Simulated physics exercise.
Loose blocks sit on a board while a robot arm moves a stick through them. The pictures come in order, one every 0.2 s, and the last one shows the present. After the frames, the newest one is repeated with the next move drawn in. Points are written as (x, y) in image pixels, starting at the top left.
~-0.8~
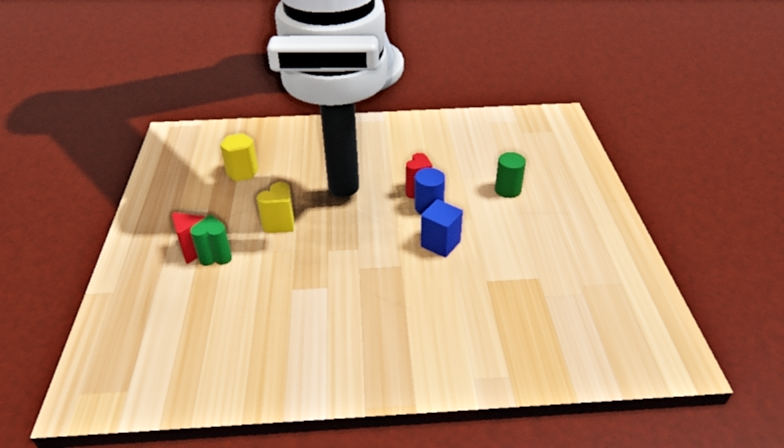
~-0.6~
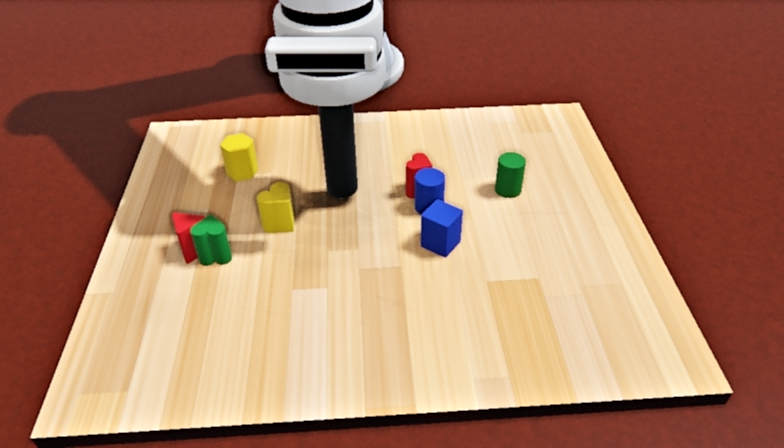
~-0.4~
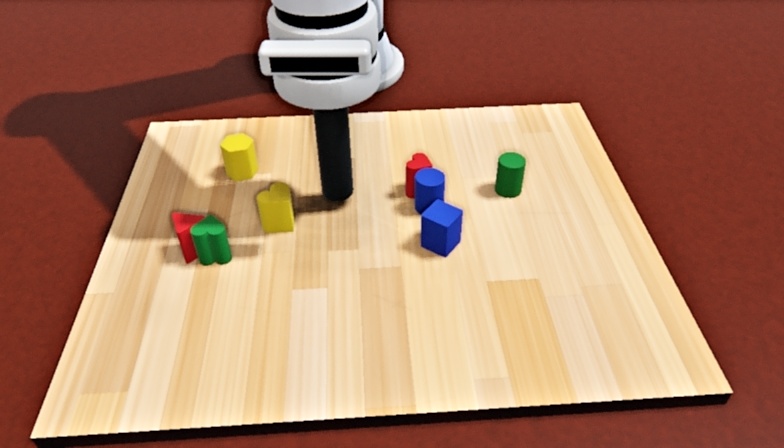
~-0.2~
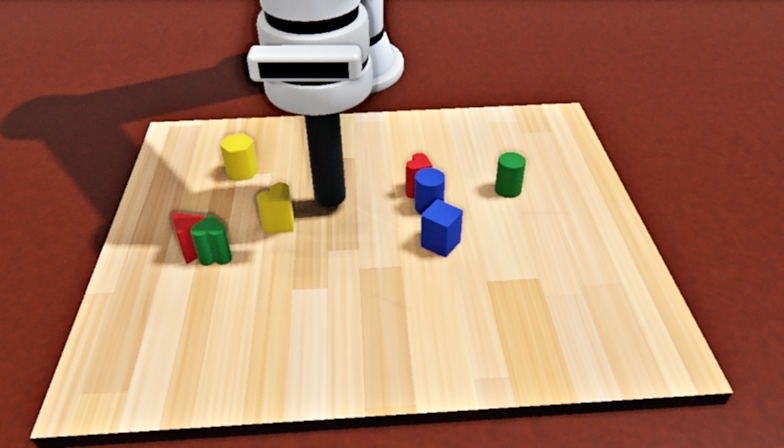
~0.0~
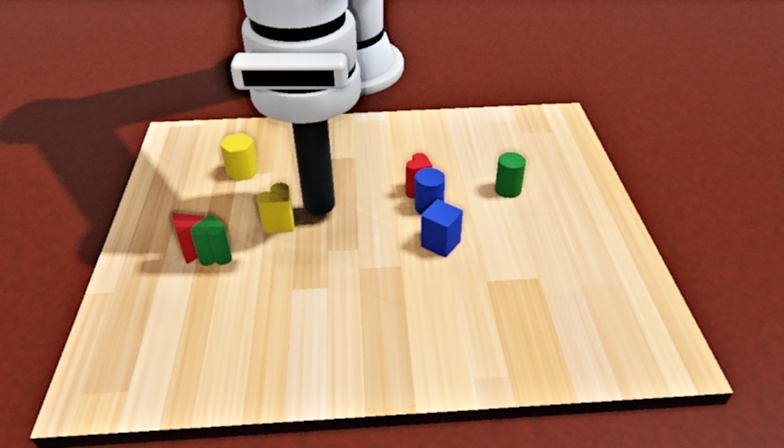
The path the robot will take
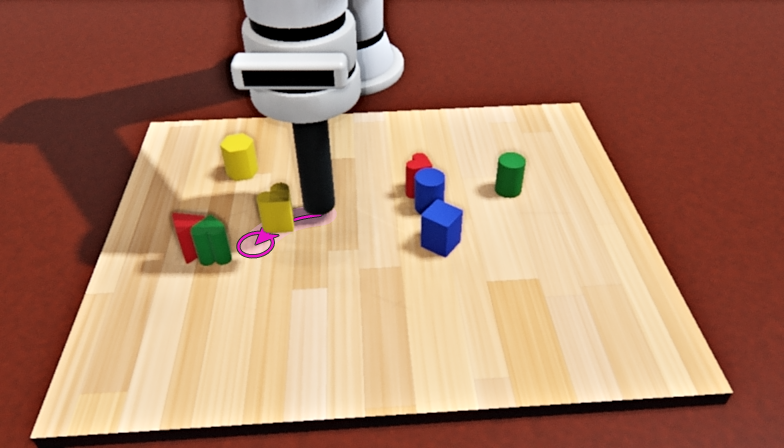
The black stick slides slowly left and slightly downward toward the still yellow heart block.
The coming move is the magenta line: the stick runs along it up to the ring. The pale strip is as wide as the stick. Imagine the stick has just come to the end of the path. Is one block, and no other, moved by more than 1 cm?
No, it doesn't check out.
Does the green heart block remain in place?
No - that is not the case.
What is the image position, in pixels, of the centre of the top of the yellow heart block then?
The centre of its top face lies at (216, 221).
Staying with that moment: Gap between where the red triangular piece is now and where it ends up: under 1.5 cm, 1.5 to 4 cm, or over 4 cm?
The answer is under 1.5 cm.
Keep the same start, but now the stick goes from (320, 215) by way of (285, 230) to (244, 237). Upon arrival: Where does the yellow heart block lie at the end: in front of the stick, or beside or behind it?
The stick keeps it before itself.
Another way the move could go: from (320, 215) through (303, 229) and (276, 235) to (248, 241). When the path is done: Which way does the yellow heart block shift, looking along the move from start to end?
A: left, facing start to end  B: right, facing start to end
B - right, facing start to end.
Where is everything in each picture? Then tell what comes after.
In the first frame, lower end of the stick (344, 189), tops of blocks, red triangular piece (185, 220), green heart block (208, 226), yellow heart block (276, 193).
In the second frame, stick (342, 190), blocks as before.
In the third frame, stick (338, 193), blocks as before.
In the fourth frame, stick (330, 198), blocks as before.
In the fifth frame, stick (319, 206), red triangular piece (185, 220), green heart block (208, 226), yellow heart block (276, 193).
The drawn path runs from (320, 215) via (295, 219) and (273, 230), ending at (256, 244).
The first path, step by step. Halfway along, stick (282, 215); yellow heart block (249, 202), turned 15° anticlockwise.
At the end, stick (254, 236); red triangular piece not moved; green heart block (189, 237); yellow heart block (216, 221).
